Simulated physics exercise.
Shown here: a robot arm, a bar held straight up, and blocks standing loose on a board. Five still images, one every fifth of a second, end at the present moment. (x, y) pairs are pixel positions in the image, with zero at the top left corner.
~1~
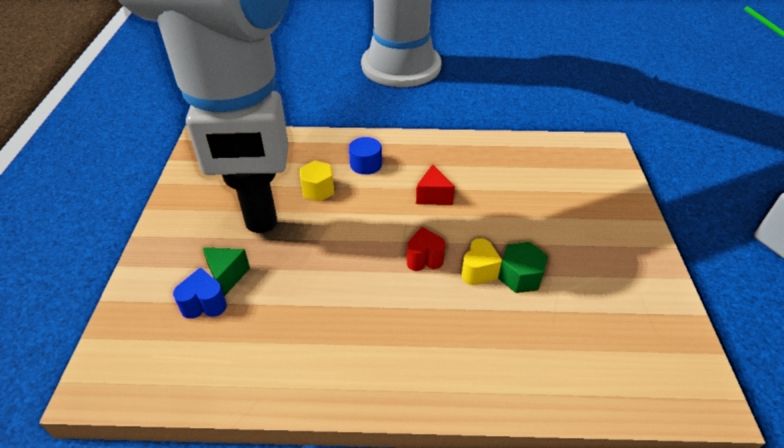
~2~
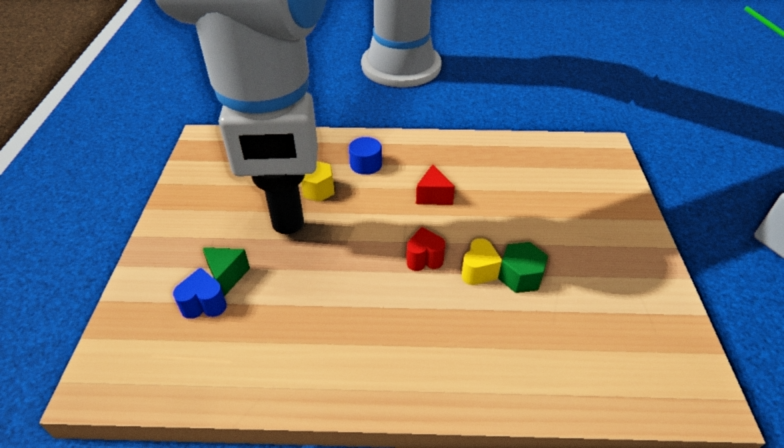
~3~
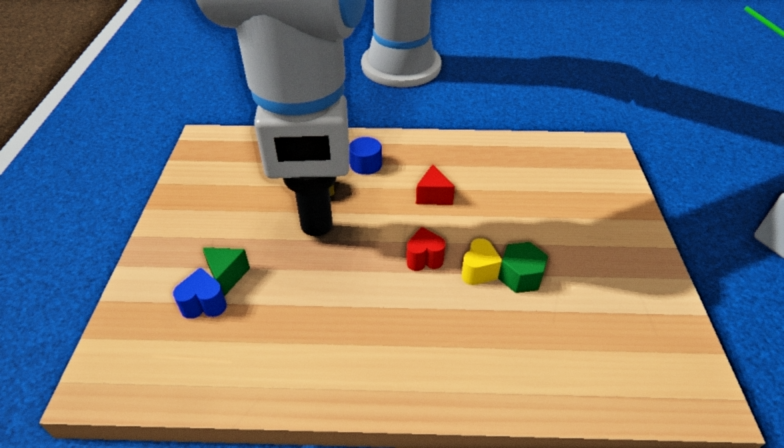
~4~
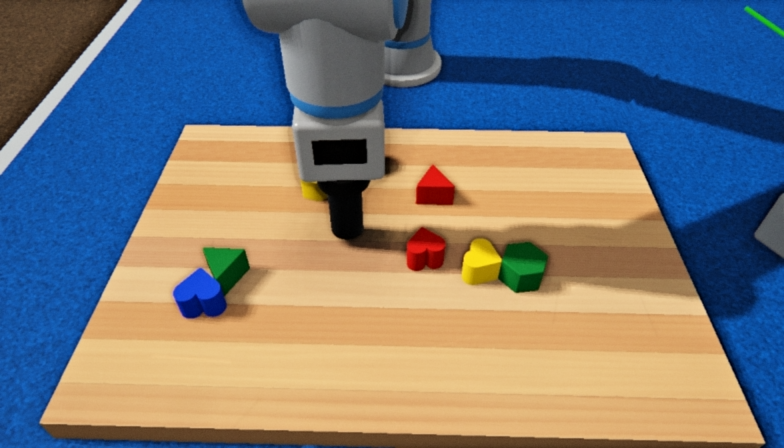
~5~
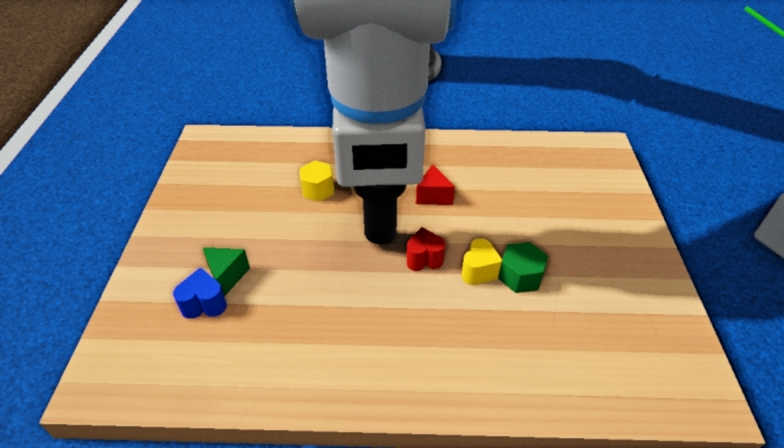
A robot arm holding a short black bar upright slid steadily right across a wooden board, passing in front of the yellow and blue blocks and nearing the red heart, while every block stayed still.
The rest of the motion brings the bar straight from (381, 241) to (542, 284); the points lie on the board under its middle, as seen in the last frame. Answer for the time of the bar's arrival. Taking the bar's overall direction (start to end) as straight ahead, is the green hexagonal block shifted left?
Yes
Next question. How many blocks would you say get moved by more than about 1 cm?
I think three or more will be displaced.
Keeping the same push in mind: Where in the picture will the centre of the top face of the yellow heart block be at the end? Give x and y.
I'd place it at (525, 286), taking the centre of its top.
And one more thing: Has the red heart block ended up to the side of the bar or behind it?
Short answer: Yes.
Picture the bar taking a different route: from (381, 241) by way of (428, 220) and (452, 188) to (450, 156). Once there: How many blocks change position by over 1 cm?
My count: 1.
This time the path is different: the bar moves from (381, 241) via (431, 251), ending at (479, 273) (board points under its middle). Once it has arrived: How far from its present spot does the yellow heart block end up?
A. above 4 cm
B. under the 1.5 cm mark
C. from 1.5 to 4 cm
C (from 1.5 to 4 cm)
The first path, step by step. One third of the way, bar at (433, 247); red heart block at (454, 257), turned 40° clockwise; yellow heart block at (485, 260), turned 30° anticlockwise; green hexagonal block at (529, 257).
Two thirds of the way, bar at (488, 262); red heart block at (465, 270), turned 75° clockwise; yellow heart block at (507, 278); green hexagonal block at (534, 257).
At the end, bar at (544, 276); red heart block at (465, 270), turned 75° clockwise; red triangle in place; yellow heart block at (525, 286), turned 85° clockwise; green hexagonal block at (587, 263), turned 35° anticlockwise.
